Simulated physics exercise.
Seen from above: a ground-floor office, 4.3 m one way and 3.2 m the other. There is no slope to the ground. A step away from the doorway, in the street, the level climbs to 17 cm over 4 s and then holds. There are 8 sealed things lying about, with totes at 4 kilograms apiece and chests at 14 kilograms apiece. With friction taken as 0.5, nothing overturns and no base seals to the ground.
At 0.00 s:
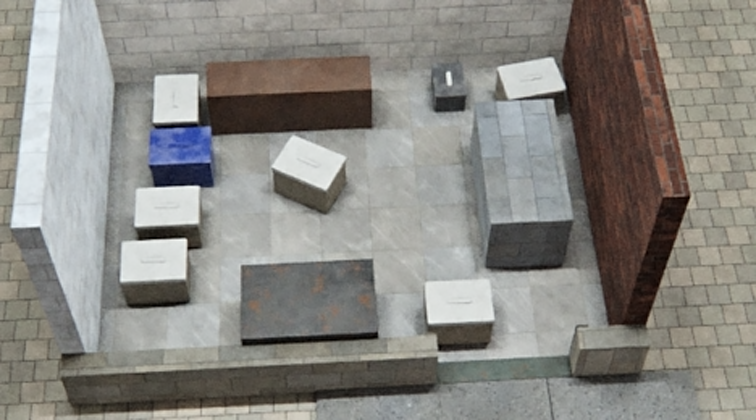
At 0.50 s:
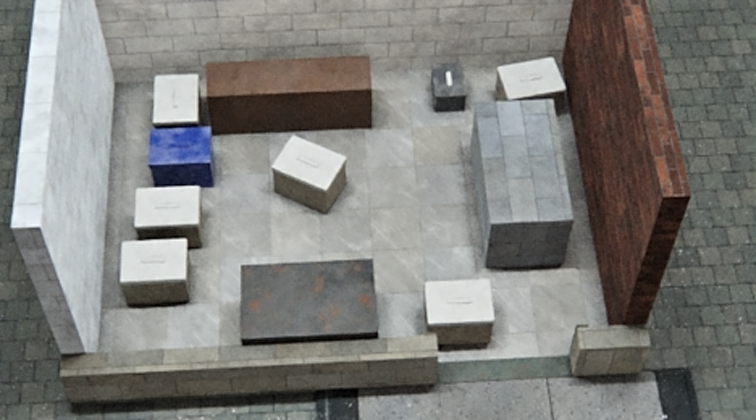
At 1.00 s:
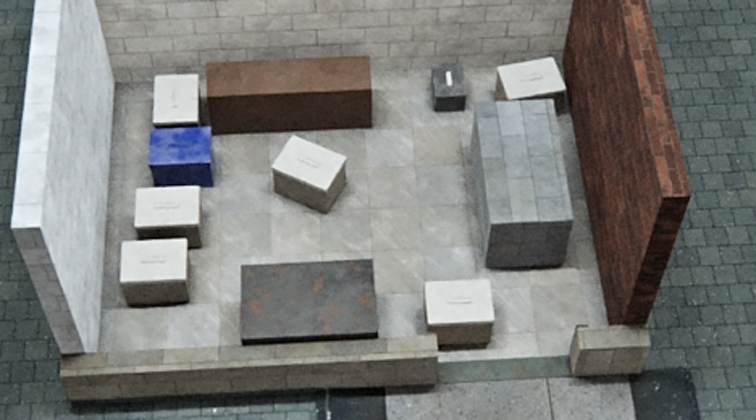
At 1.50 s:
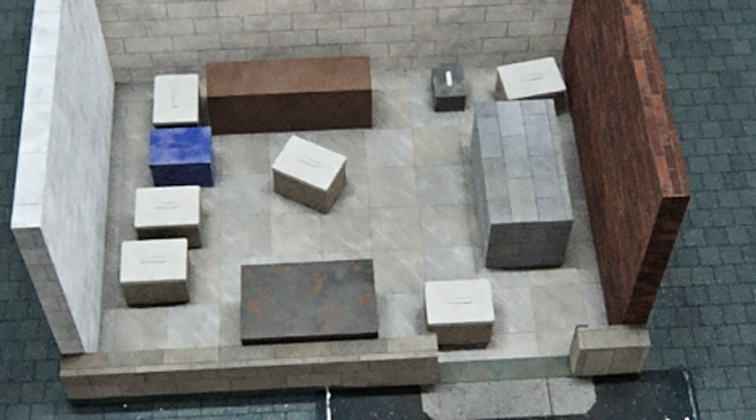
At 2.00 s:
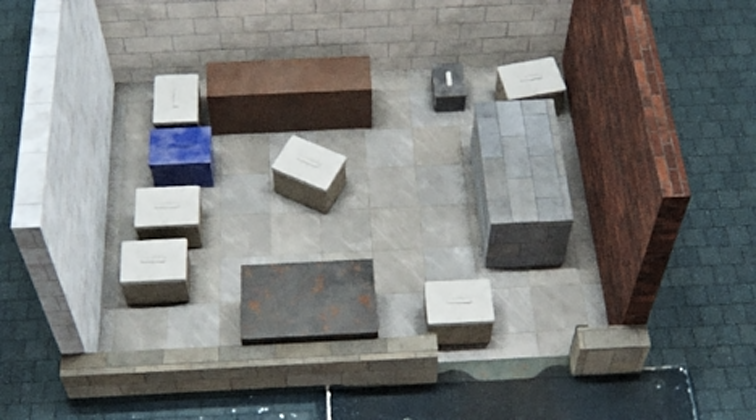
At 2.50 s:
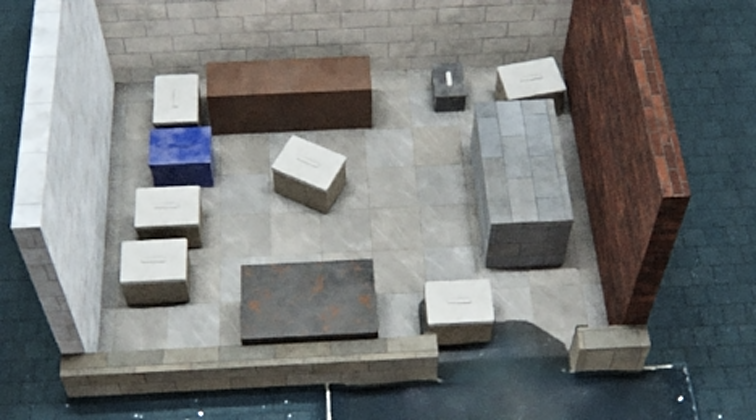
Dark water spreading over the paving around a walled office seen from above, then edging into the doorway, the boxes inside staying still.
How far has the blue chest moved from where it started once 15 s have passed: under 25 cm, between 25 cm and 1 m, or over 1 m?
It has moved between 25 cm and 1 m.
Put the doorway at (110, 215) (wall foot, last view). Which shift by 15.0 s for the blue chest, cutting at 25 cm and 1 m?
Blue chest: Goes a long way.
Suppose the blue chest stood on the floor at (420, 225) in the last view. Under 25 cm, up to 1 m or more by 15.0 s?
Looks like it is swept a long way.
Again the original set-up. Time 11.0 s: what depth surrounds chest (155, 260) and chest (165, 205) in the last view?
Roughly 6 and 9 cm.
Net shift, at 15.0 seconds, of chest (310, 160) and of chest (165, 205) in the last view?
Shifts: 150 cm / 80 cm.
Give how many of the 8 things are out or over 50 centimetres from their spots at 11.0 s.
Tally: 3.
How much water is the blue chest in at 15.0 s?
Depth: About 15 cm.
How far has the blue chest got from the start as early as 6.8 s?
Around 0 cm from the start by that time.
After 3.5 s the blue chest is near (180, 146), 0.0 m from its start, aground; 0 afloat.
After 6.8 s the blue chest is near (180, 146), 0.0 m from its start, aground; 1 afloat.
After 11.0 s the blue chest is near (153, 143), 0.2 m from its start, afloat; 7 afloat.
After 15.0 s the blue chest is near (134, 164), 0.5 m from its start, afloat; 8 afloat.
